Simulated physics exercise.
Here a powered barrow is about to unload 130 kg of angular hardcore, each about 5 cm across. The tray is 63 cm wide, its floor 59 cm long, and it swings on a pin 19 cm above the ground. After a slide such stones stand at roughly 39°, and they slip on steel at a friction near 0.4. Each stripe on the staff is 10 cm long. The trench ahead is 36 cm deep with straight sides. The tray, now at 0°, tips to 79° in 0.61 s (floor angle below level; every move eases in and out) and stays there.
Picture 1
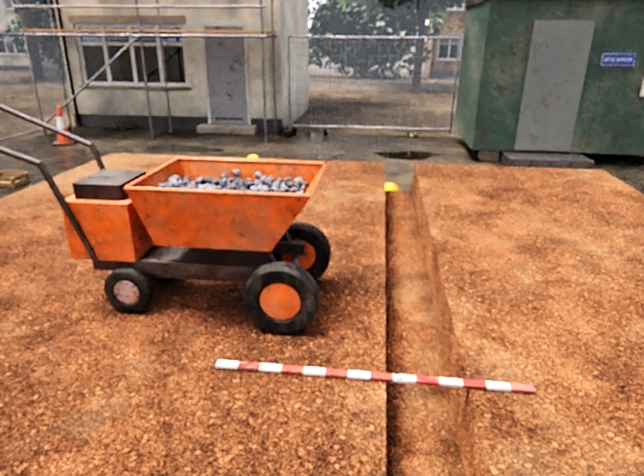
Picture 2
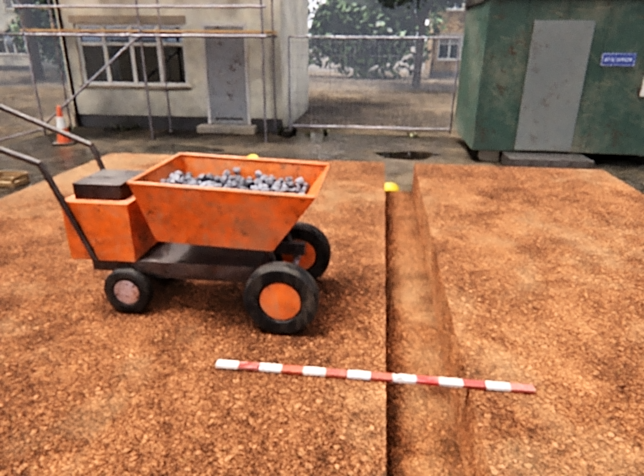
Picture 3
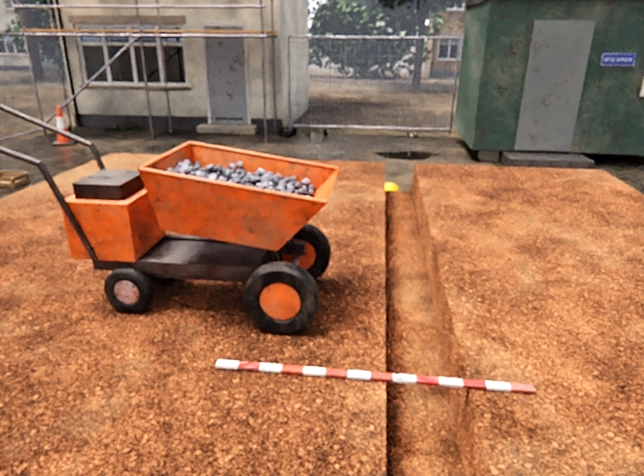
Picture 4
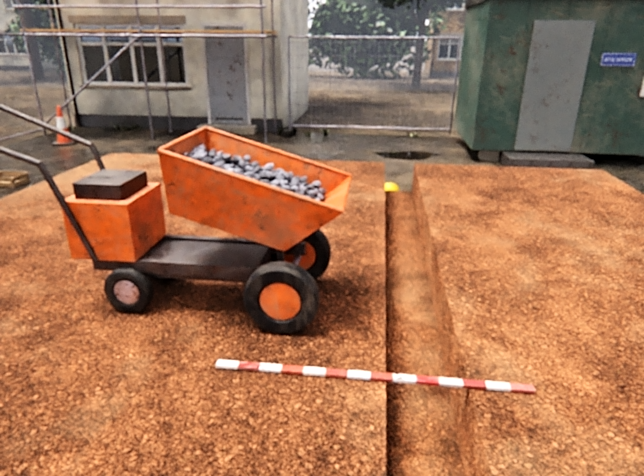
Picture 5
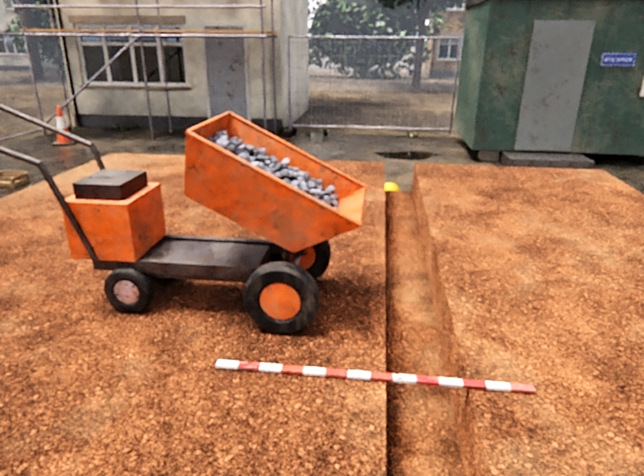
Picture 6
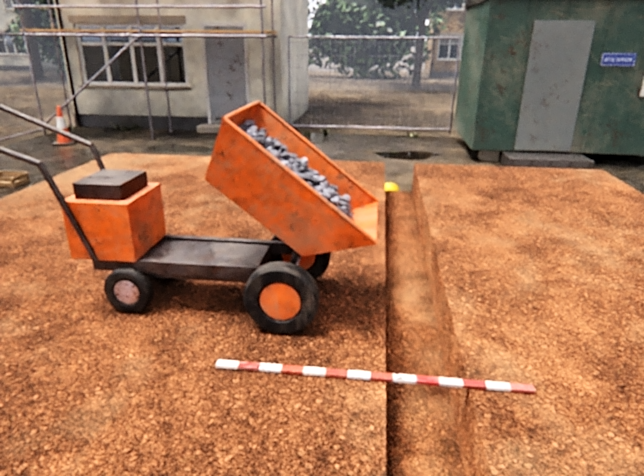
An orange powered barrow stands left of centre on reddish-brown ground, seen from slightly above and side-on, with a pale building, scaffolding and wire fencing behind. Grey stones fill its tray, a narrow trench runs to its right beyond a red-and-white staff, and a green cabin stands at upper right. The tray swings upward at its left end, gently at first, tilting steeply rightward while the wheels and camera stay still.
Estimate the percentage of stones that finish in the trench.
Some 69 per cent of it.
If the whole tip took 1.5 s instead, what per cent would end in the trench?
It would be near 95 per cent.
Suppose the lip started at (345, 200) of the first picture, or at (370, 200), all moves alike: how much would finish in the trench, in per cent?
Near 35 per cent from the first place, 15 from the second.
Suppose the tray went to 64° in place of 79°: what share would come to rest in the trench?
Then about 40 per cent.
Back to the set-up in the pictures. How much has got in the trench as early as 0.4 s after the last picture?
Some 35 per cent.
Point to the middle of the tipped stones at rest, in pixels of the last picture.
Their middle is at about (432, 349).
Then, 0.2 s after the last picture the floor is at 67°, 100 % in the tray; the foremost stones are at (389, 265).
Then, 0.4 s after the last picture the floor is at 79°, 57 % in the tray, 37 % in the trench, 7 % past the trench; the foremost stones are at (476, 319).
Then, 0.8 s after the last picture the floor is at 79°, 10 % in the tray, 59 % in the trench, 31 % past the trench; the foremost stones are at (624, 313).
Then, 2.7 s after the last picture the floor is at 79°, 0 % in the tray, 69 % in the trench, 31 % past the trench; the foremost stones are past the picture's edge.
